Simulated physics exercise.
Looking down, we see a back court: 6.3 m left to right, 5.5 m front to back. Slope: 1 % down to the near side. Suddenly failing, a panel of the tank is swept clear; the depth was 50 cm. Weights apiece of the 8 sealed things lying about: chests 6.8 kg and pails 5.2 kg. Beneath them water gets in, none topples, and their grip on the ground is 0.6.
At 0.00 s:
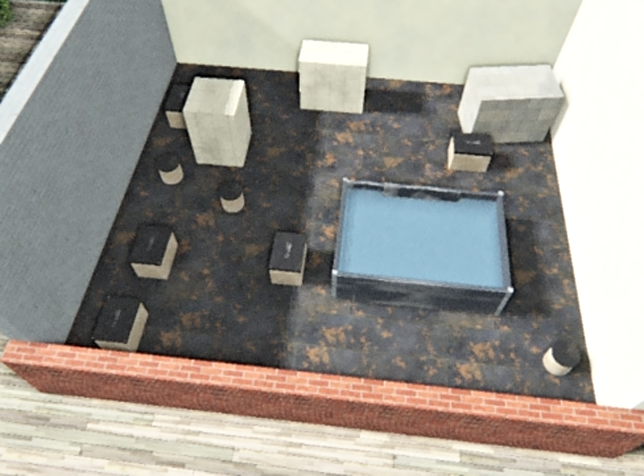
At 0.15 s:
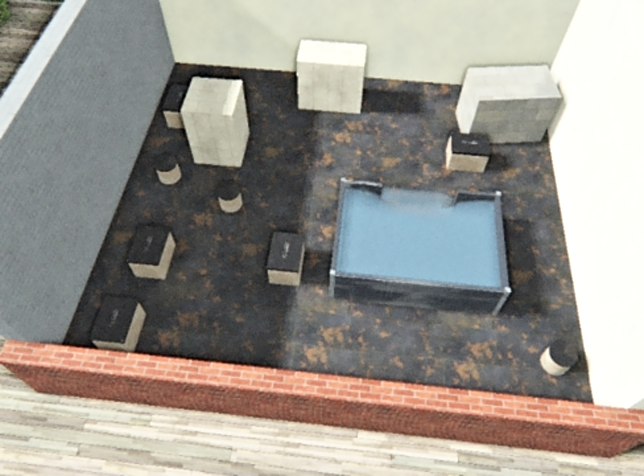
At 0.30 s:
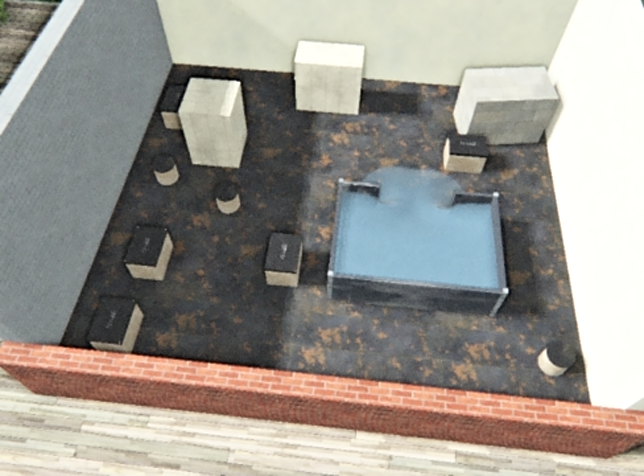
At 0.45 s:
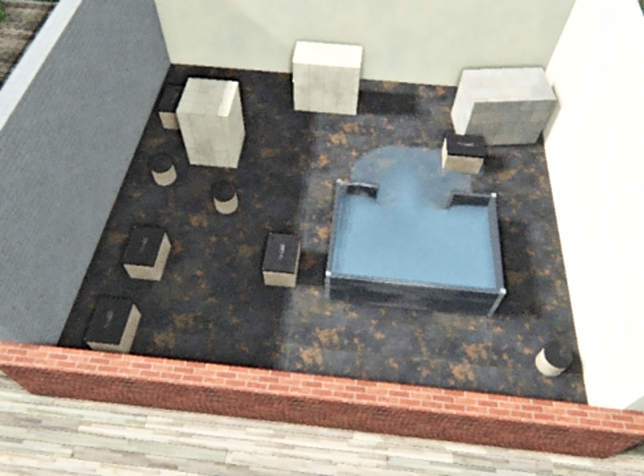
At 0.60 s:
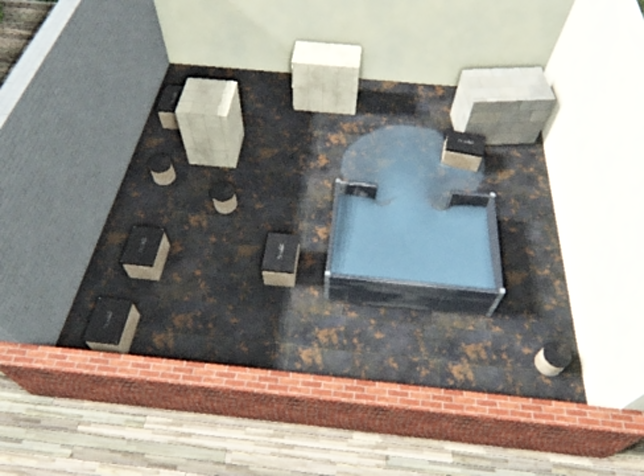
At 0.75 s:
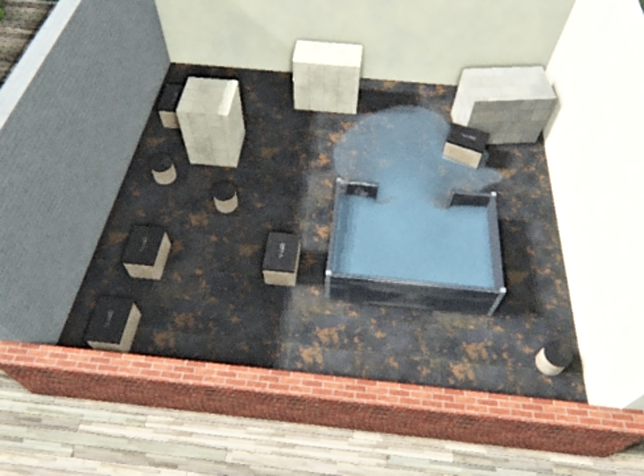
In a walled back court, water pours from a tank's far side and shifts one chest slightly.
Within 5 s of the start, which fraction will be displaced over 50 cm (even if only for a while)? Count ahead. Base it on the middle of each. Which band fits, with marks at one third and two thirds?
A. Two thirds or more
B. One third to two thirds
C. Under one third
The answer is C.
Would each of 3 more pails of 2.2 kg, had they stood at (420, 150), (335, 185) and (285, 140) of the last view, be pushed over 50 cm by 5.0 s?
Taking them one by one: It goes beyond, then it stays within, then it goes beyond.
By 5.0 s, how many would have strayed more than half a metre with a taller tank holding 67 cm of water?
You'd get 2 in that case.
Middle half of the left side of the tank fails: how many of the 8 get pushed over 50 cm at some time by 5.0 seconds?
That gives 6 of them.
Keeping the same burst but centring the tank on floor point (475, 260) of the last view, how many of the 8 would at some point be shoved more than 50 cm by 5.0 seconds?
Result: 2.
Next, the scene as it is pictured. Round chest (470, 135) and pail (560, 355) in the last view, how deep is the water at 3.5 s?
About 5 and 0 cm.
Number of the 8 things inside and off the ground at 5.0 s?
Tally: 2 of them.
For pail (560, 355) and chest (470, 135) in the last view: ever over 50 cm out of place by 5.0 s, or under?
Within the mark, beyond the mark.
After 1.1 s 0 of 8 are over 50 cm from their spots; 1 afloat.
After 2.2 s 0 of 8 are over 50 cm from their spots; 1 afloat.
After 3.5 s 1 of 8 are over 50 cm from their spots; 1 afloat.
After 5.0 s 2 of 8 are over 50 cm from their spots, and 2 have been at some point; 2 afloat.
